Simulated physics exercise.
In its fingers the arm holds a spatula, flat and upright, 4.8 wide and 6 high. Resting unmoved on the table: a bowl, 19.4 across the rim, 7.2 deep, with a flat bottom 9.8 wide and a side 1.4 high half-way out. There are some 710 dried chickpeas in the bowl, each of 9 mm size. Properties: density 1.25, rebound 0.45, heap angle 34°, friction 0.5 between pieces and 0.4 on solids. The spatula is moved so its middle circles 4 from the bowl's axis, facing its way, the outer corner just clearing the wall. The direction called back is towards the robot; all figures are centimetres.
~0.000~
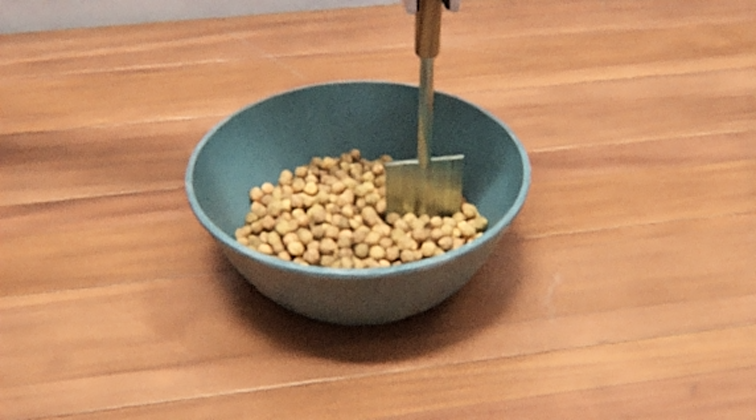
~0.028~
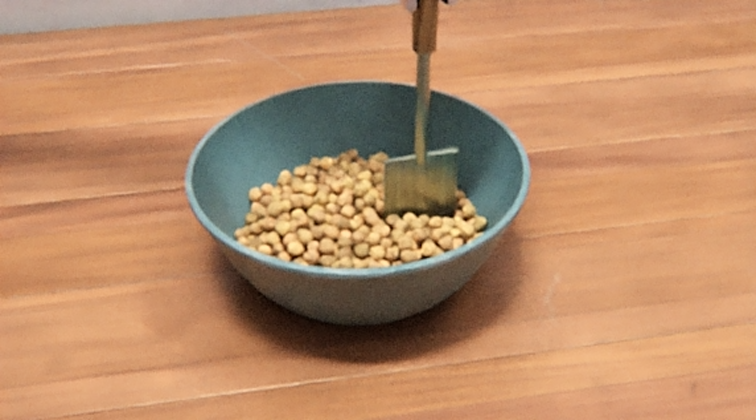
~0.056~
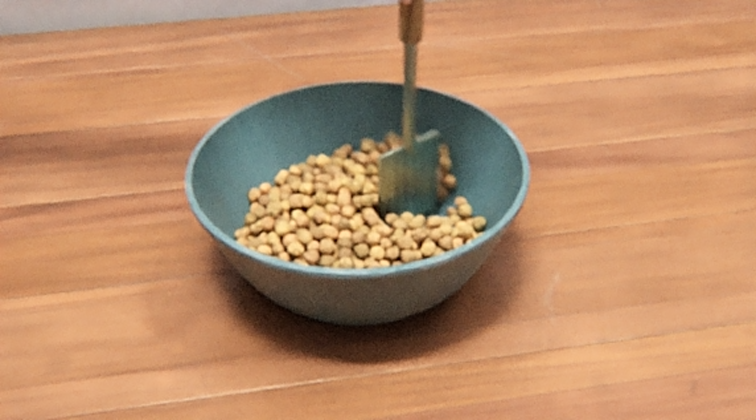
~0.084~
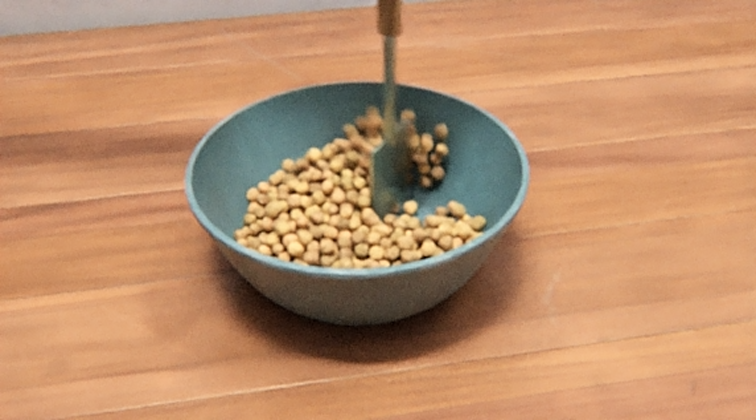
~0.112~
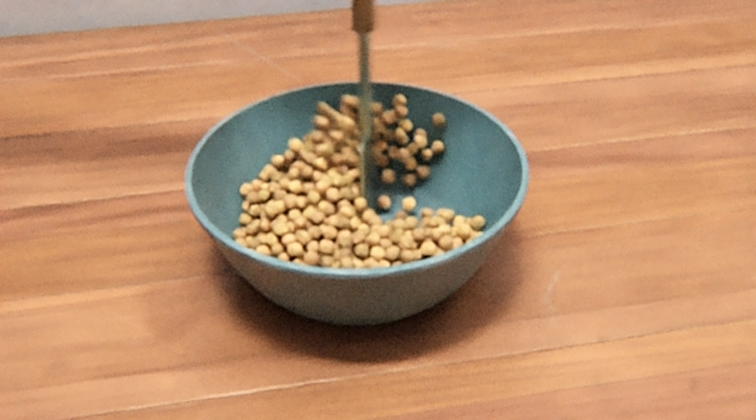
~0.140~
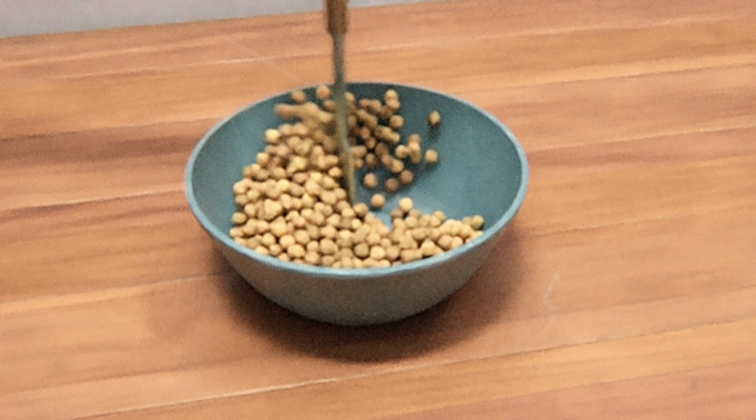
We see a spatula upright in a teal bowl of dried chickpeas on a wooden table; it sweeps leftward and turns edge-on, pushing chickpeas up toward the back and left of the bowl and leaving a bare patch behind it.
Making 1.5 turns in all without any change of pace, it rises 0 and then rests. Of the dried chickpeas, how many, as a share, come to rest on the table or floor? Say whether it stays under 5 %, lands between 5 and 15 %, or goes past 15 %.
It lands between 5 and 15 %.
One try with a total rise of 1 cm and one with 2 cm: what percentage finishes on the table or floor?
First try about 10 per cent, second about 5 per cent.
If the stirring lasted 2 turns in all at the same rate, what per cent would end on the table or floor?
I'd expect around 10 per cent.
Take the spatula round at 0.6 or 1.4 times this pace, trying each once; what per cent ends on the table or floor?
Around 0 percent on the first try and 30 percent on the second.
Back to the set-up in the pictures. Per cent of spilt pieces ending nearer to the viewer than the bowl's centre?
I'd estimate some 60 per cent.
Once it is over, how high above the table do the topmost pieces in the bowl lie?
About 7.0 cm.
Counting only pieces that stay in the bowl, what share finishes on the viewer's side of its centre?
Close to 60 in a hundred.
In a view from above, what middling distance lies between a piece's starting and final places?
Some 9 centimetres or so.
After 0.36 s, 267° round, highest piece 9 above the table; 693 in the bowl, 7 on the table or floor, 10 in flight or on the tool.
After 0.57 s, 78° round, highest piece 9 above the table; 663 in the bowl, 37 on the table or floor, 10 in flight or on the tool.
After 0.88 s, 180° round, highest piece 7 above the table; 651 in the bowl, 59 on the table or floor.
After 1.58 s, 180° round, highest piece 7 above the table; 651 in the bowl, 59 on the table or floor.
In the end, 651 in the bowl, 59 on the table or floor. That is 8 % on the table or floor.
